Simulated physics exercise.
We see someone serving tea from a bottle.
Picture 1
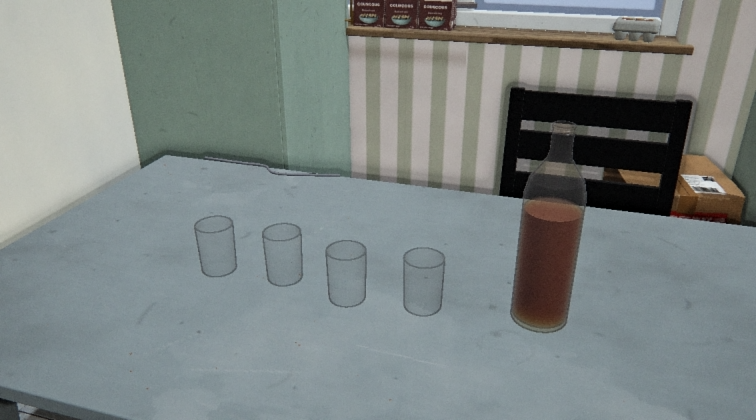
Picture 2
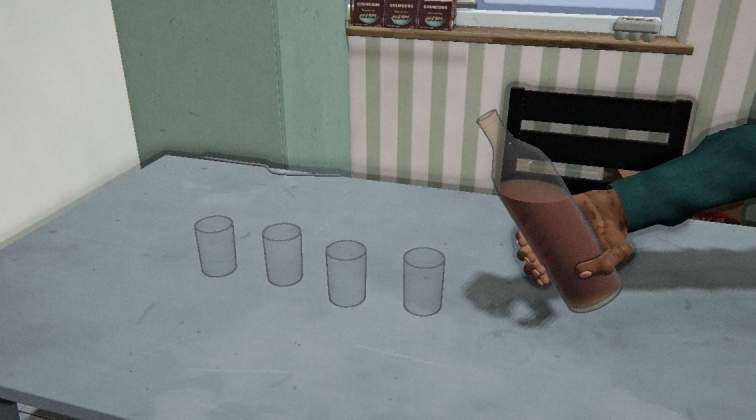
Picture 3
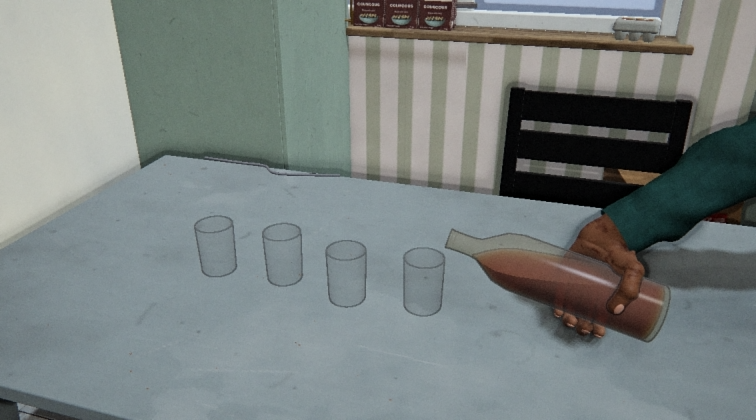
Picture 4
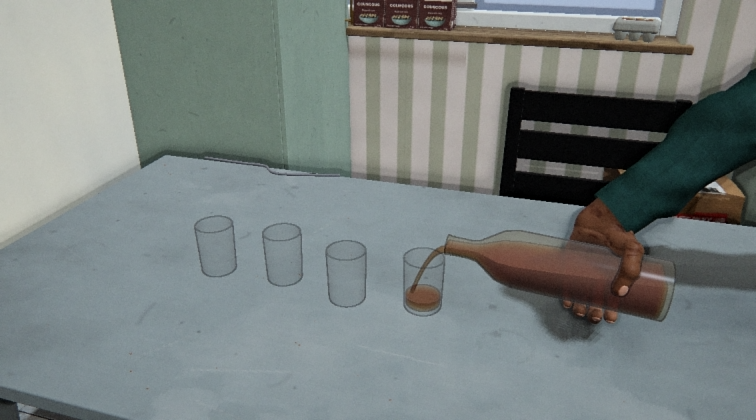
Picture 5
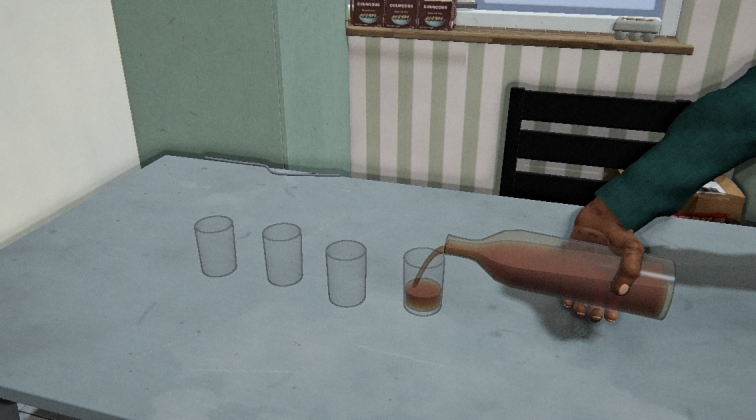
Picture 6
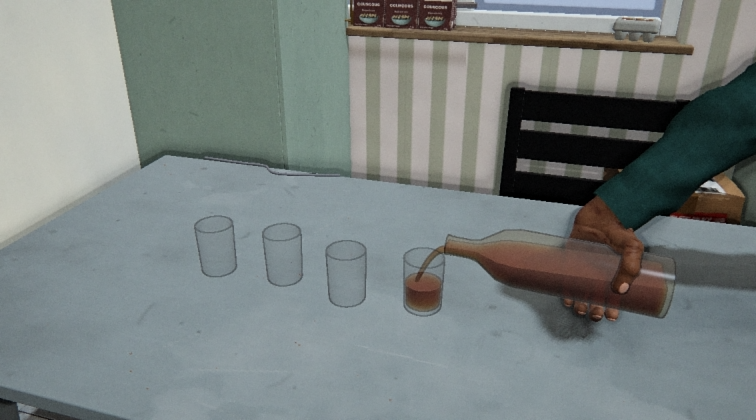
A hand lifts a bottle of brown tea, tilts it left and pours into the nearest glass.
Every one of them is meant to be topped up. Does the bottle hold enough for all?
What the bottle holds will do.
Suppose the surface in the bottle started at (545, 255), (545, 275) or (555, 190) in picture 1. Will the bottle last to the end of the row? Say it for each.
One after the other: Runs out, too little, will do.
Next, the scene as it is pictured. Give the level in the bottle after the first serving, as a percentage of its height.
Near 45 in a hundred.
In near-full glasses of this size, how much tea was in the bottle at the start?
Roughly 5.0 servings.
A moment on, the first is about two thirds full.
Further on, the first is done and the bottle has about three quarters of its load.
When it is over, all four are full and about a quarter of the tea is over.
